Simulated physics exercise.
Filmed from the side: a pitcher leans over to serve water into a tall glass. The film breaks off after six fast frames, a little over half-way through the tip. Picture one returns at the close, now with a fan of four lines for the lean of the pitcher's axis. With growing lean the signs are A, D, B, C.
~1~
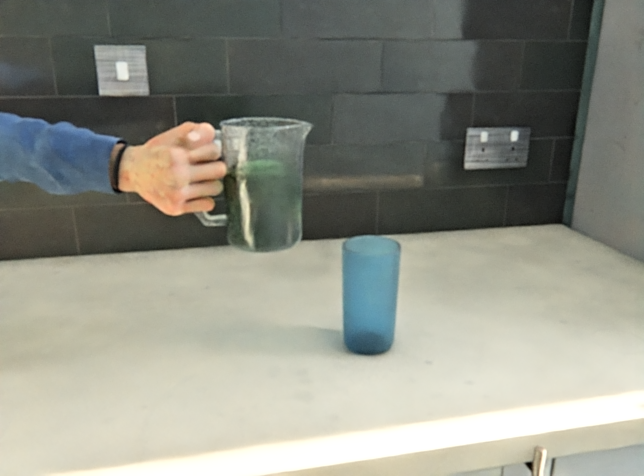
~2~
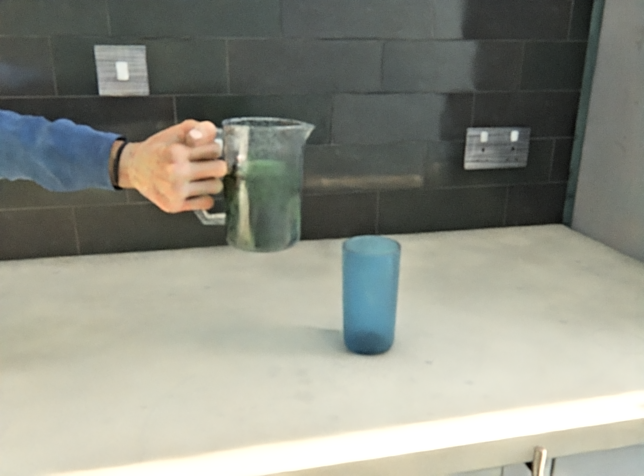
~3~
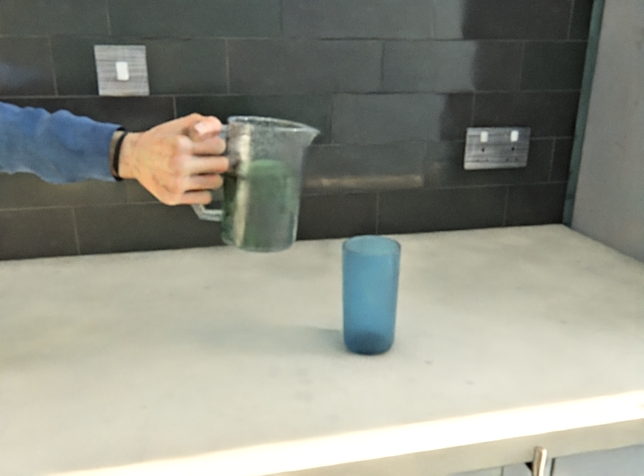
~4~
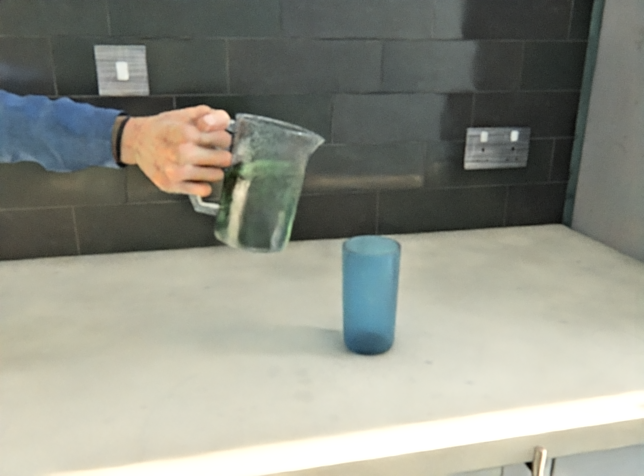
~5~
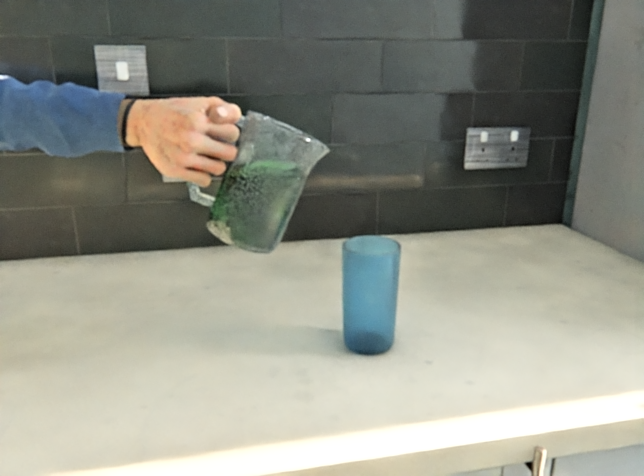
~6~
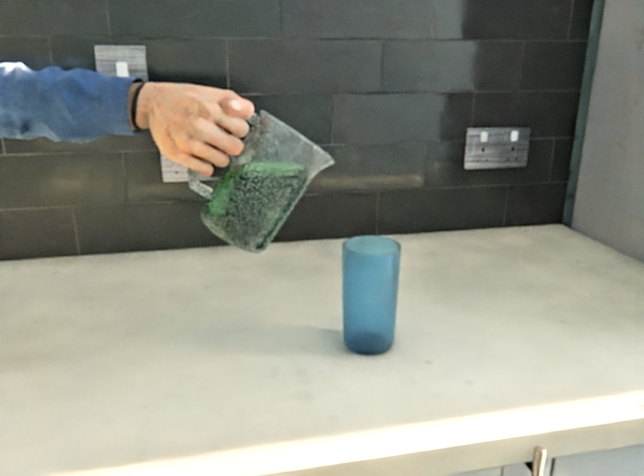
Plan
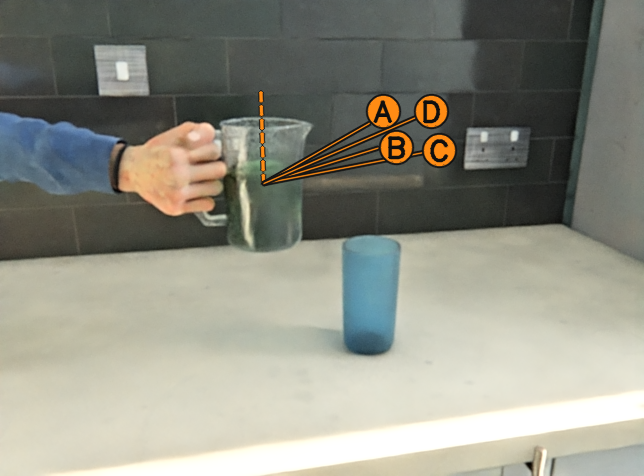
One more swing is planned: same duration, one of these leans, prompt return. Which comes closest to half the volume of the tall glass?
B works best here.
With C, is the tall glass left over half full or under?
Over half.
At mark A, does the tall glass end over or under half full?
Under half.
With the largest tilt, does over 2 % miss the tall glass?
No, it does not.
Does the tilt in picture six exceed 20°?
Yes.
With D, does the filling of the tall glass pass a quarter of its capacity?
Yes, clearly.
On the marked copy, A at (369, 123); B at (378, 148); C at (422, 152); D at (415, 117).
For mark A, the tall glass ends with about 19 % of what it can hold.
For mark B, the tall glass ends with about 49 % of what it can hold.
For mark C, the tall glass ends with about 65 % of what it can hold.
For mark D, the tall glass ends with about 33 % of what it can hold.
